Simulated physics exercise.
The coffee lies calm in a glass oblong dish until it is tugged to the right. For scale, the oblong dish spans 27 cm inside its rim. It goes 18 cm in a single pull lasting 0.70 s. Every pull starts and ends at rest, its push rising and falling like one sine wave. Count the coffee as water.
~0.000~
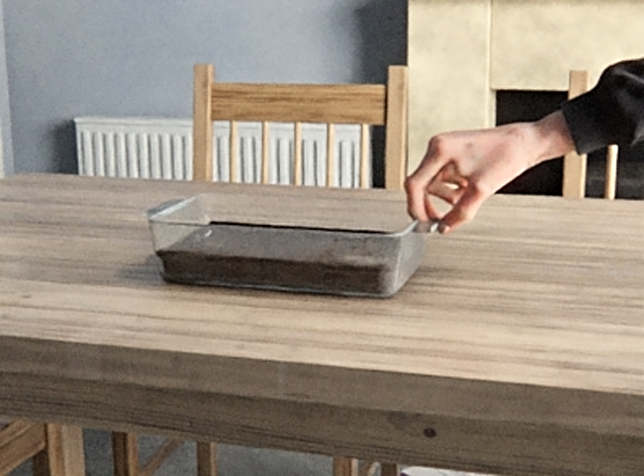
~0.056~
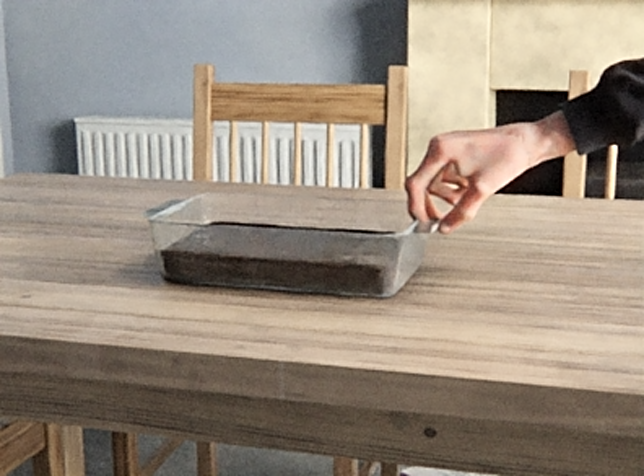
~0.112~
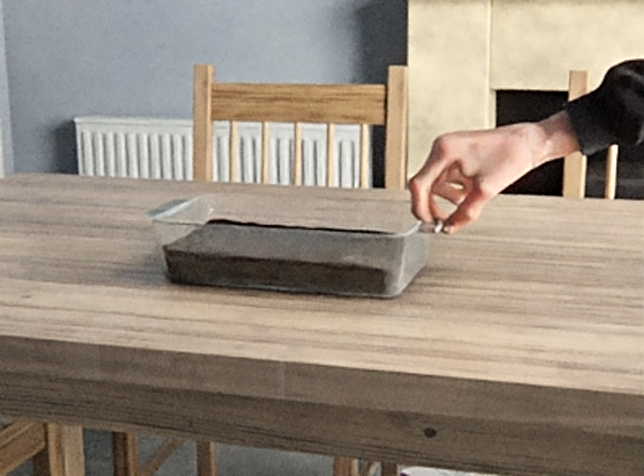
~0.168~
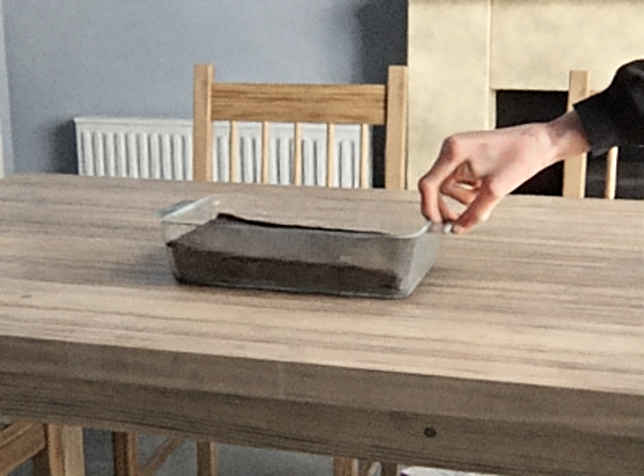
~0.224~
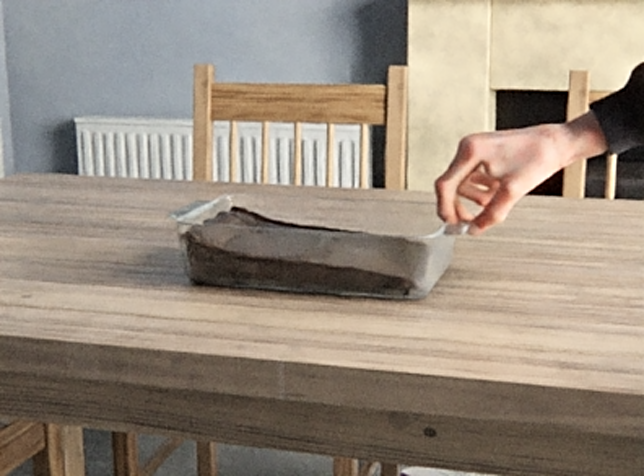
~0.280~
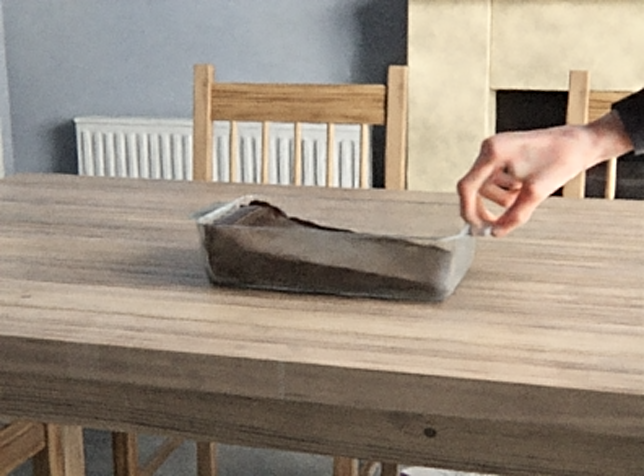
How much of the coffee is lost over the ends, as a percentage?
About 16 per cent.
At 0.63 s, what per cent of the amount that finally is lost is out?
Near 10 in a hundred.
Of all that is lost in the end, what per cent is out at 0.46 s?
Some 0 per cent.
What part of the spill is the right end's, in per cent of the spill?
About 90 per cent.
After 0.46 s it has gone 14 cm; 0 per cent is out over the left end and 0 over the right.
After 0.63 s it has gone 18 cm; 0 per cent is out over the left end and 1 over the right.
After 0.81 s it has gone 18 cm; 0 per cent is out over the left end and 15 over the right.
After 0.99 s it has gone 18 cm; 0 per cent is out over the left end and 15 over the right.
In the end 16 per cent is out in all, 1 of it over the left end.
